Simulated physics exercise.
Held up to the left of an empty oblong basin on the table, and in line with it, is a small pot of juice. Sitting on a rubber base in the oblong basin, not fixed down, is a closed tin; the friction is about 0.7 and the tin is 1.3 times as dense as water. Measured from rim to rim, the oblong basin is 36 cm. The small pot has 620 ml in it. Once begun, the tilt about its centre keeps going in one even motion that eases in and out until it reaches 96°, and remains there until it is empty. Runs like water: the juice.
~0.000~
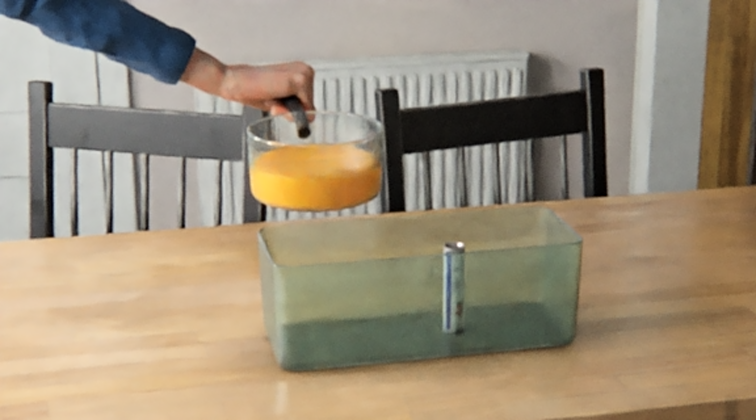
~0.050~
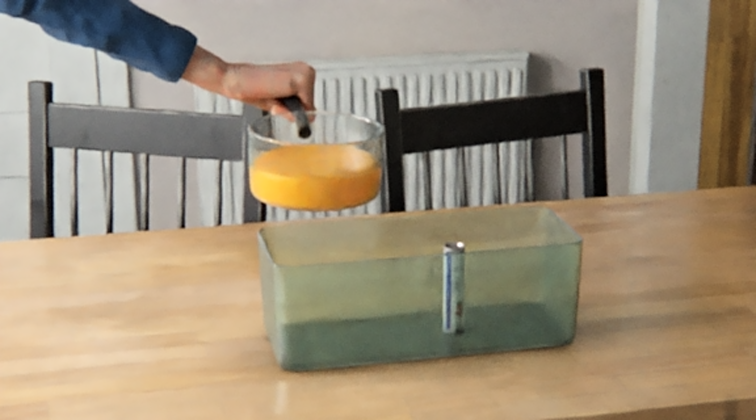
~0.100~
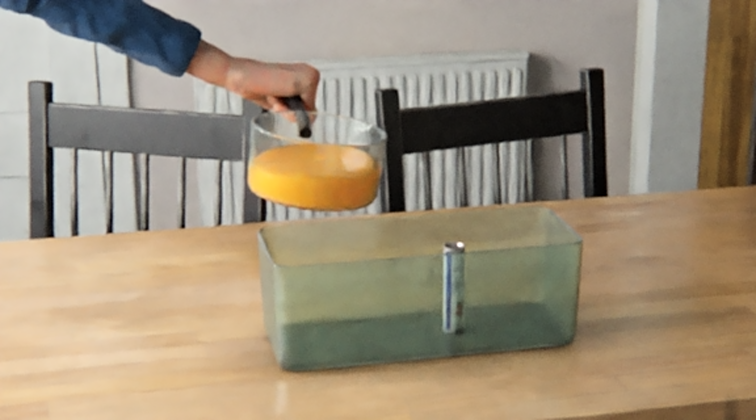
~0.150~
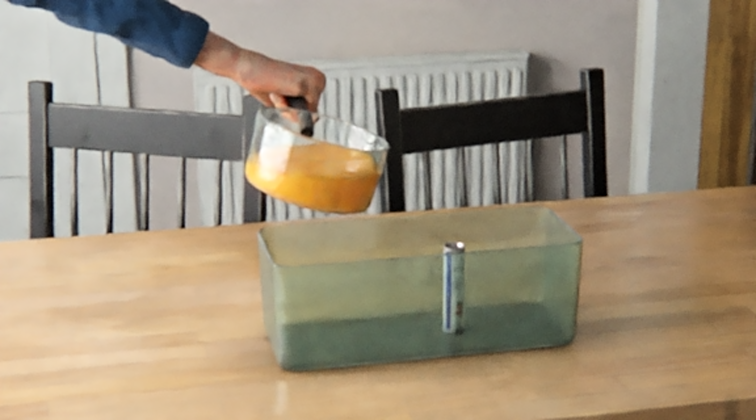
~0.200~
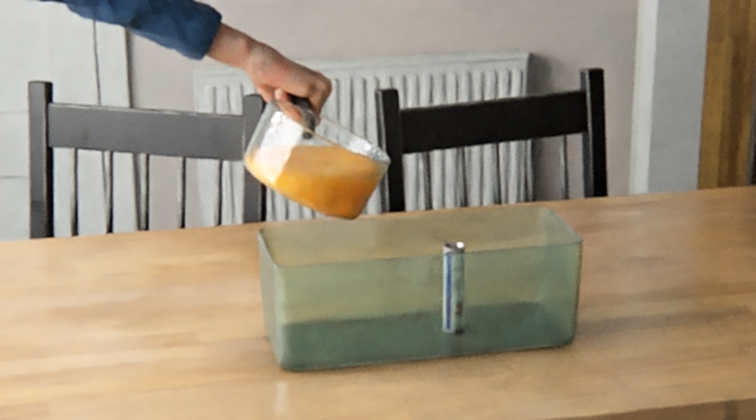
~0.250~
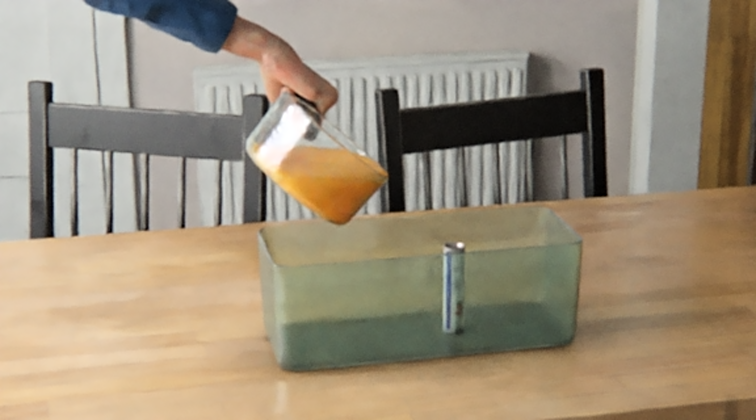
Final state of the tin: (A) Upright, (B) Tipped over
(A) Upright.
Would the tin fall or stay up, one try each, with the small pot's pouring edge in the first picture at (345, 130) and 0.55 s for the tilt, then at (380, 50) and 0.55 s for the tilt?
Run one: It does not tip. Run two: It tumbles.
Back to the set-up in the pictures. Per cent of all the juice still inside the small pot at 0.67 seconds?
I reckon near 14 per cent still sits there.
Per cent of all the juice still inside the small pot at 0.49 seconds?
Around 32 in a hundred.
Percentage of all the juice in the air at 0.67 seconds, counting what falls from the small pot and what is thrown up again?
4 in a hundred, give or take.
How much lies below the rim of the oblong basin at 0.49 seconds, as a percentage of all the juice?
At that time the basin holds about 42 per cent of the liquid.
By 0.49 s the tilt is 93° and 31 per cent is still to pour; the tin stands where it began.
By 0.67 s the tilt is 96° and 13 per cent is still to pour; the tin stands where it began.
By 0.85 s the tilt is 96° and 4 per cent is still to pour; the tin stands where it began.
By 1.05 s the tilt is 96° and 1 per cent is still to pour; the tin stands where it began.
At rest the tin stands where it began.
